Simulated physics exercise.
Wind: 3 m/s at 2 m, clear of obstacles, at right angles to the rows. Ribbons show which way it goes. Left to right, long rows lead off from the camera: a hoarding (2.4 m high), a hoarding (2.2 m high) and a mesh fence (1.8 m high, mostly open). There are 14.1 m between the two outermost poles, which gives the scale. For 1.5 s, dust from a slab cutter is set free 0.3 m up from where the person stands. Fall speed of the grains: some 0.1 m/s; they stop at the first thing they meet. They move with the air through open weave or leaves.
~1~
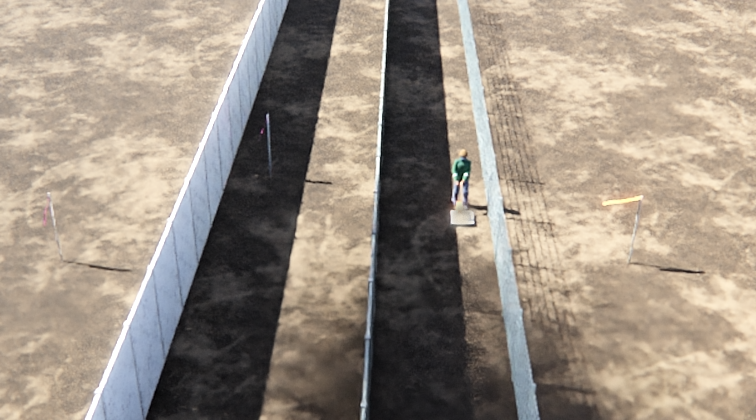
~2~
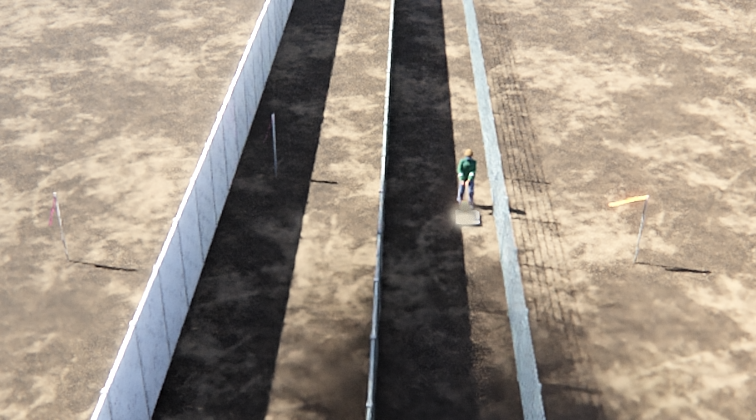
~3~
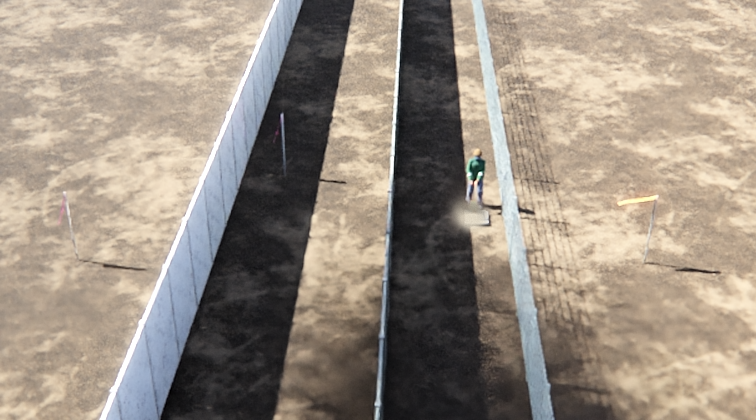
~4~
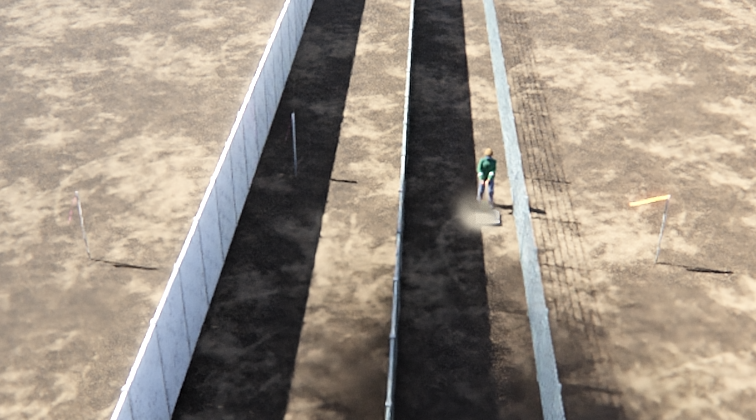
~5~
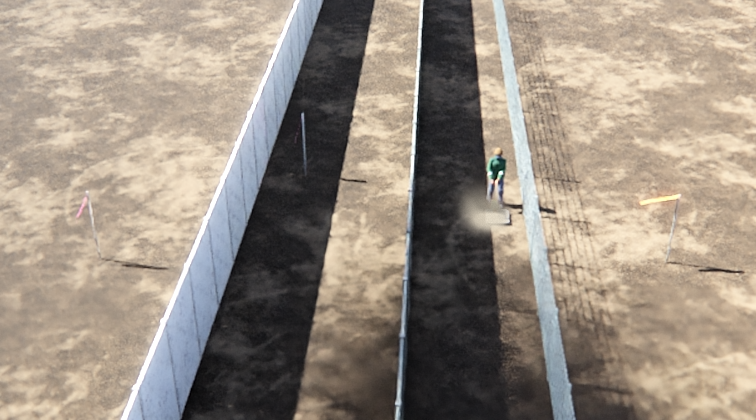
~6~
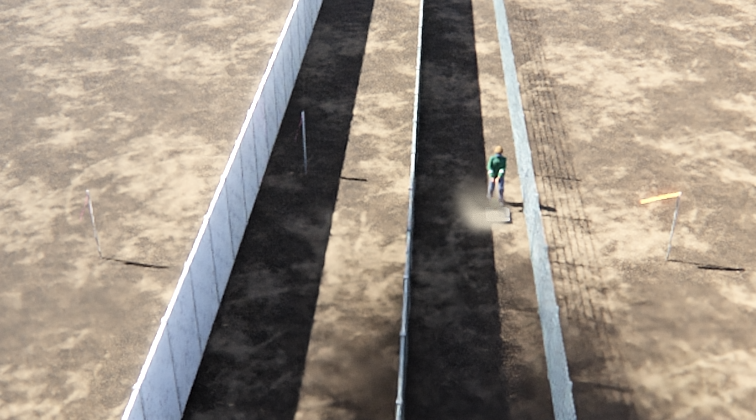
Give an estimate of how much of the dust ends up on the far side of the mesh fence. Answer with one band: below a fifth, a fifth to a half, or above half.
Below a fifth.
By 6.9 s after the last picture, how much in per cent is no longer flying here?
It should be around 50 per cent.
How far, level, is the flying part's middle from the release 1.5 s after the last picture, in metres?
1.0 metres.
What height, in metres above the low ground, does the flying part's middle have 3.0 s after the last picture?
Middle height: Approx. 1.2 m.
Then, 1.5 s after the last picture, 83 % is in the air or yet to come; 0 % is beyond the mesh fence; the middle of what still flies is 0.6 m above the low ground, near (462, 203).
Then, 3.0 s after the last picture, 68 % is in the air or yet to come; 0 % is beyond the mesh fence; the middle of what still flies is 1.3 m above the low ground, near (433, 178).
Then, 6.9 s after the last picture, 50 % is in the air or yet to come; 0 % is beyond the mesh fence; the middle of what still flies is 2.8 m above the low ground, near (64, 117).
Then, 19.0 s after the last picture, 15 % is in the air or yet to come; 0 % is beyond the mesh fence.
Then, 44.0 s after the last picture, 0 % is in the air or yet to come; 0 % is beyond the mesh fence.
